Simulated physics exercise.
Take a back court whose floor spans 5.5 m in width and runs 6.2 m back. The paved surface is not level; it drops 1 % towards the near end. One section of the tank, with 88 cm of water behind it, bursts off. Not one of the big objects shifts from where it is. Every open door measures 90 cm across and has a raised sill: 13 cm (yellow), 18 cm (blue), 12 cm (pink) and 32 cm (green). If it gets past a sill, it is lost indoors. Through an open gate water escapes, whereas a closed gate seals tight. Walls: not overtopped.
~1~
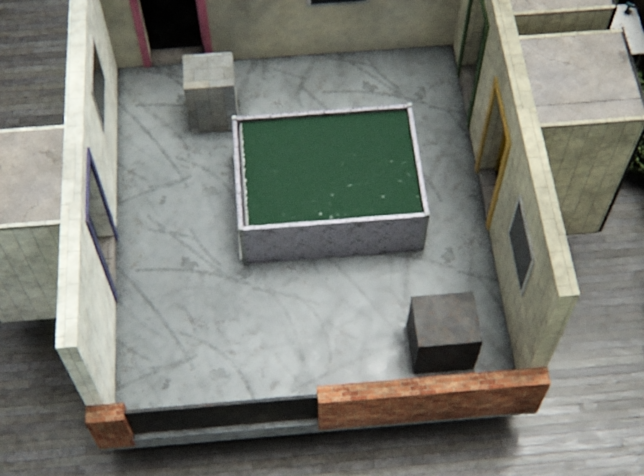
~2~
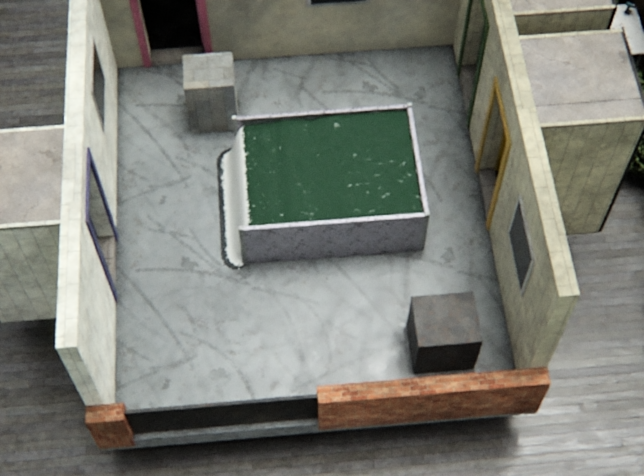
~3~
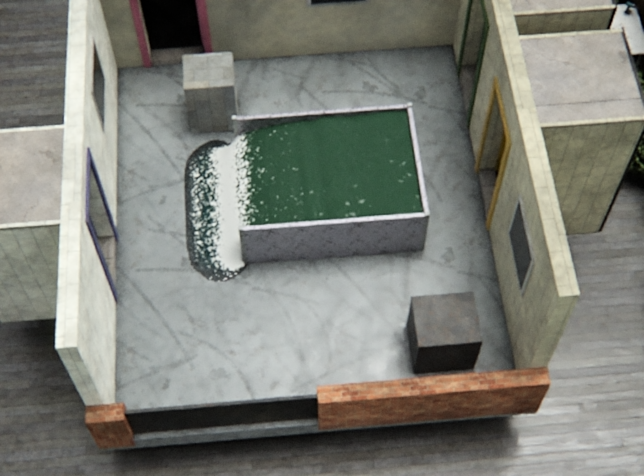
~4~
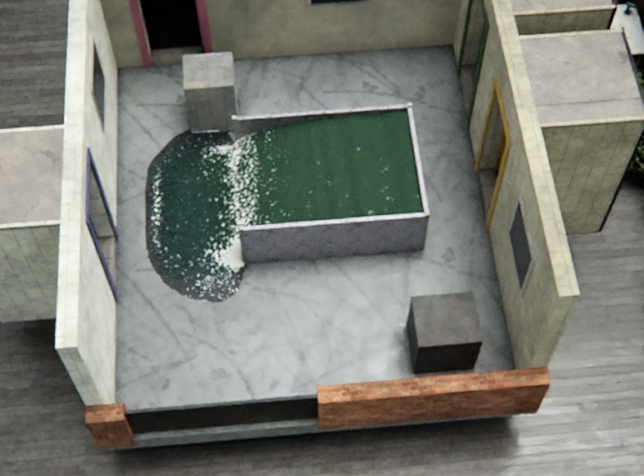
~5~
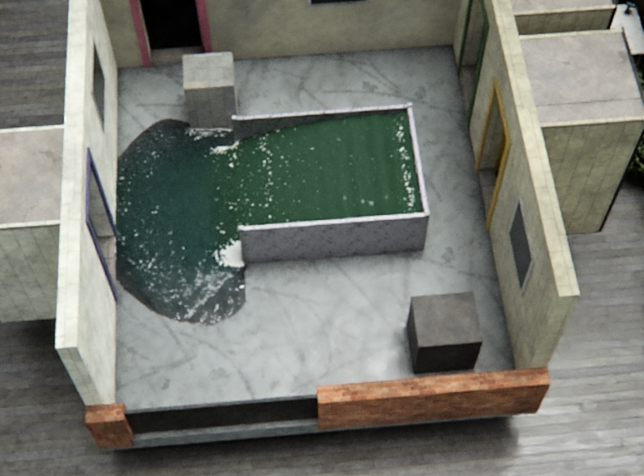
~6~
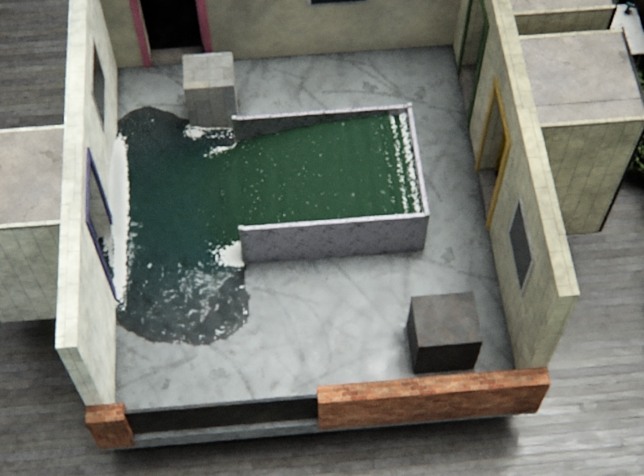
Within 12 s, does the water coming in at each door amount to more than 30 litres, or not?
At the yellow door: More than 30 litres. At the blue door: More than 30 litres. At the pink door: More than 30 litres. At the green door: Not more than 30 litres.
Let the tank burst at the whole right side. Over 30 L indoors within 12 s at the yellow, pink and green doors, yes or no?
Yellow exceeds; pink falls short; green falls short.
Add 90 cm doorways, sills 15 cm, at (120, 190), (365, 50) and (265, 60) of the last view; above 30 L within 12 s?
Note, doorways in listed order: Goes beyond, stays short, stays short.
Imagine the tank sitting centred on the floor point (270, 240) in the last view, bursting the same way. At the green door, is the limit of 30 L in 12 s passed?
Lab note: Green door limit not exceeded.
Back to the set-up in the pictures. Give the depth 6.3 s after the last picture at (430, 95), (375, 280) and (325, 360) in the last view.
Depths: About 14, 16 and 7 centimetres.
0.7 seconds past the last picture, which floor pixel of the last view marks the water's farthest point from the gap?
About (116, 424) in the last view.
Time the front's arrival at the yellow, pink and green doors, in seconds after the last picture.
The front reaches yellow at 3.6 s, pink at 0.8 s, green at 2.8 s.
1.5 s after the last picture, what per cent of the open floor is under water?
Close to 40 in a hundred.
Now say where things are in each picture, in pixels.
In the first frame, the tank at (328, 168) is whole and still, 88 cm deep.
In the second frame, the front is at (233, 151), 1.0 m from the gap at (242, 194); 0.5 m2 of floor is under water; 88 cm left at the back of the tank.
In the third frame, the front is at (210, 146), 1.2 m from the gap at (243, 197); 1.6 m2 of floor is under water; 88 cm left at the back of the tank.
In the fourth frame, the front is at (175, 143), 1.6 m from the gap at (243, 198); 3.3 m2 of floor is under water; 88 cm left at the back of the tank.
In the fifth frame, the front is at (118, 166), 2.1 m from the gap at (243, 199); 5.5 m2 of floor is under water; 83 cm left at the back of the tank.
In the sixth frame, the front is at (117, 316), 2.5 m from the gap at (243, 199); 6.6 m2 of floor is under water; 74 cm left at the back of the tank.
Then, 0.7 s after the last picture water covers 30 % of the floor and is deepest (58 cm) near (129, 218); yellow door not reached, blue door 47 cm at the sill, 95 L in, pink door not reached, green door not reached.
Then, 1.5 s after the last picture water covers 40 % of the floor and is deepest (54 cm) near (116, 424); yellow door not reached, blue door 44 cm at the sill, 251 L in, pink door 30 cm at the sill, 20 L in, green door not reached.
Then, 2.8 s after the last picture water covers 80 % of the floor and is deepest (39 cm) near (116, 424); yellow door not reached, blue door 27 cm at the sill, 370 L in, pink door 29 cm at the sill, 162 L in, green door 4 cm at the sill, 0 L in.
Then, 6.3 s after the last picture water covers 100 % of the floor and is deepest (23 cm) near (428, 206); yellow door 20 cm at the sill, 30 L in, blue door 10 cm at the sill, 386 L in, pink door 10 cm at the sill, 254 L in, green door 13 cm at the sill, 0 L in.
Then, 11.3 s after the last picture water covers 95 % of the floor and is deepest (18 cm) near (117, 305); yellow door 15 cm at the sill, 65 L in, blue door 14 cm at the sill, 386 L in, pink door 6 cm at the sill, 255 L in, green door 9 cm at the sill, 0 L in.
